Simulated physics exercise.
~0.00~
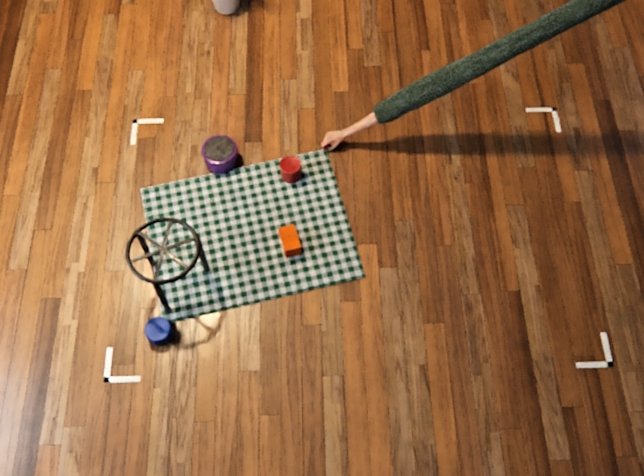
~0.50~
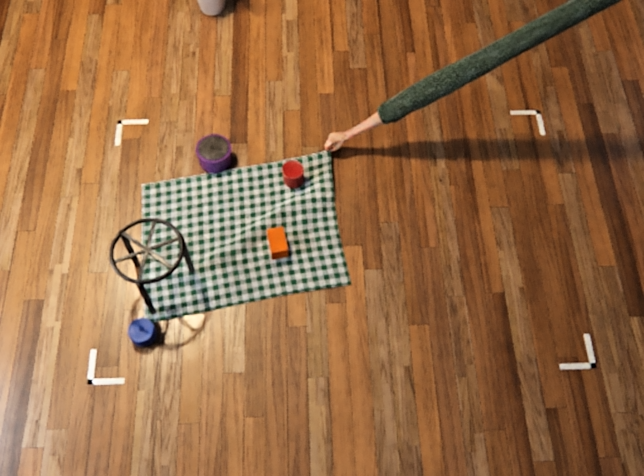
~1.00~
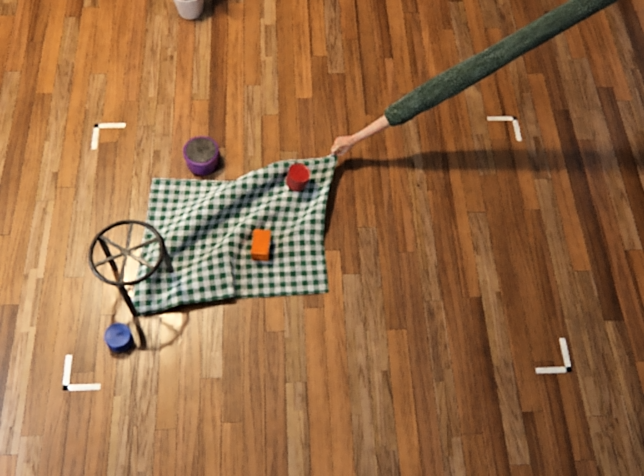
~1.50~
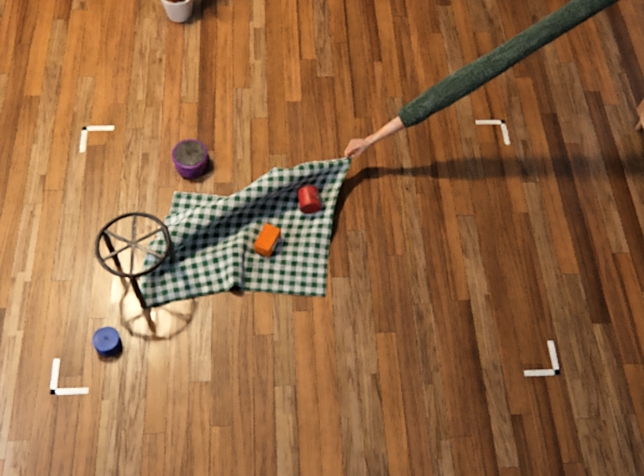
A hand drags the checkered mat rightward by its corner, shifting the orange carton and tipping the red bin.
